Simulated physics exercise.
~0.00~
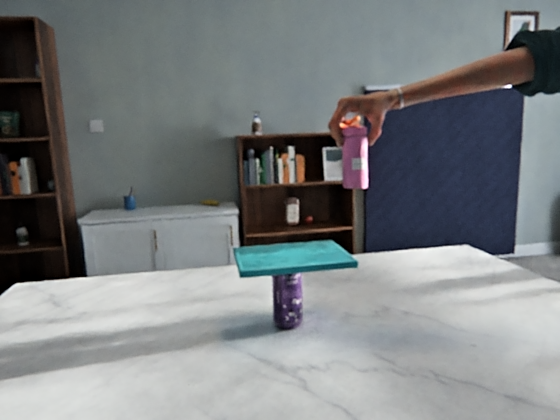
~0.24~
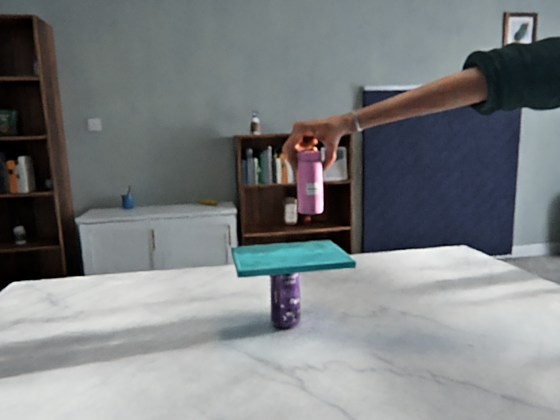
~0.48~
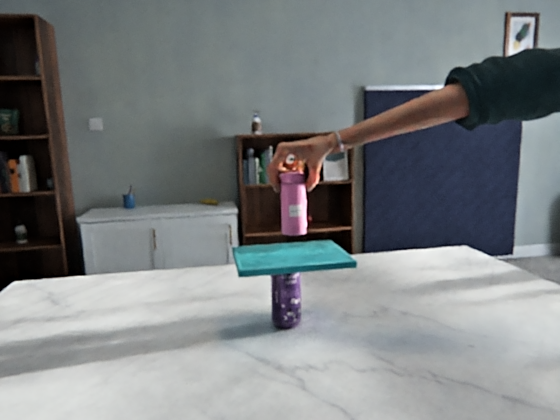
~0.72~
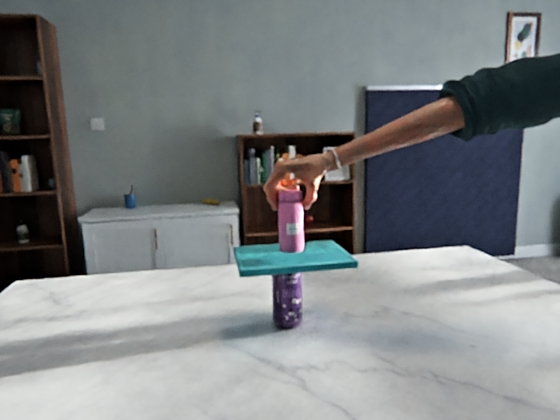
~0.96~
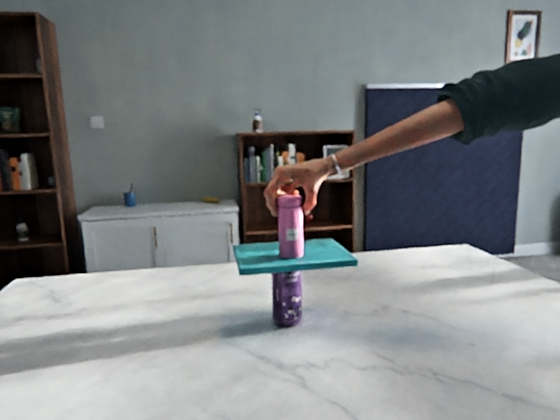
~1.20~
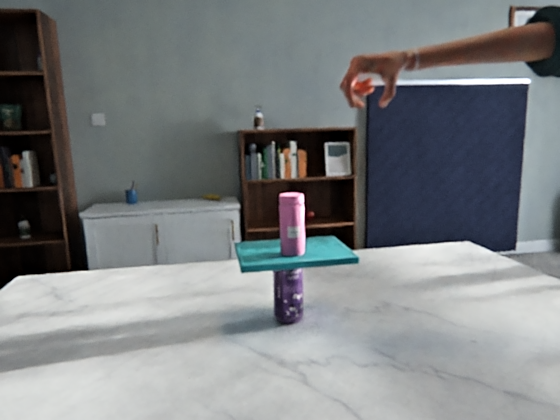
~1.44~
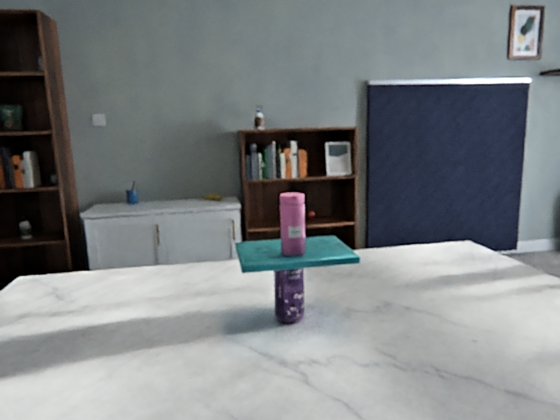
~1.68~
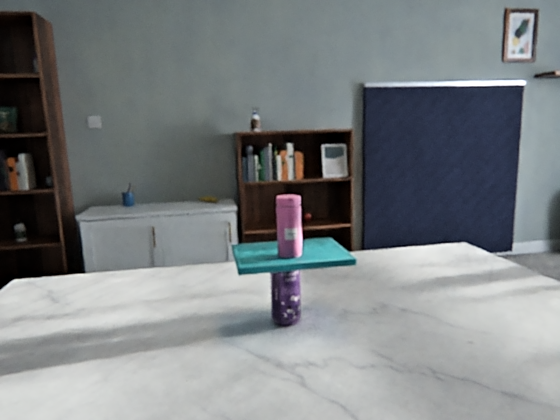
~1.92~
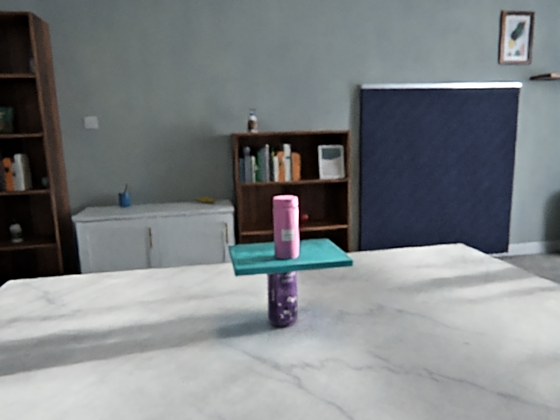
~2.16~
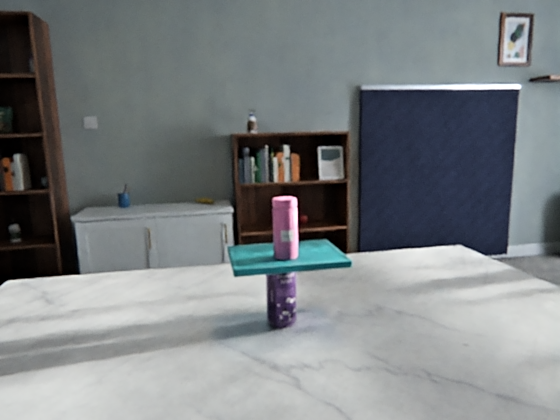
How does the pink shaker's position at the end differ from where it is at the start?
At the start the pink shaker is held in the air above and to the right of the turquoise board. By the end it is lower and further left, standing upright on the board.
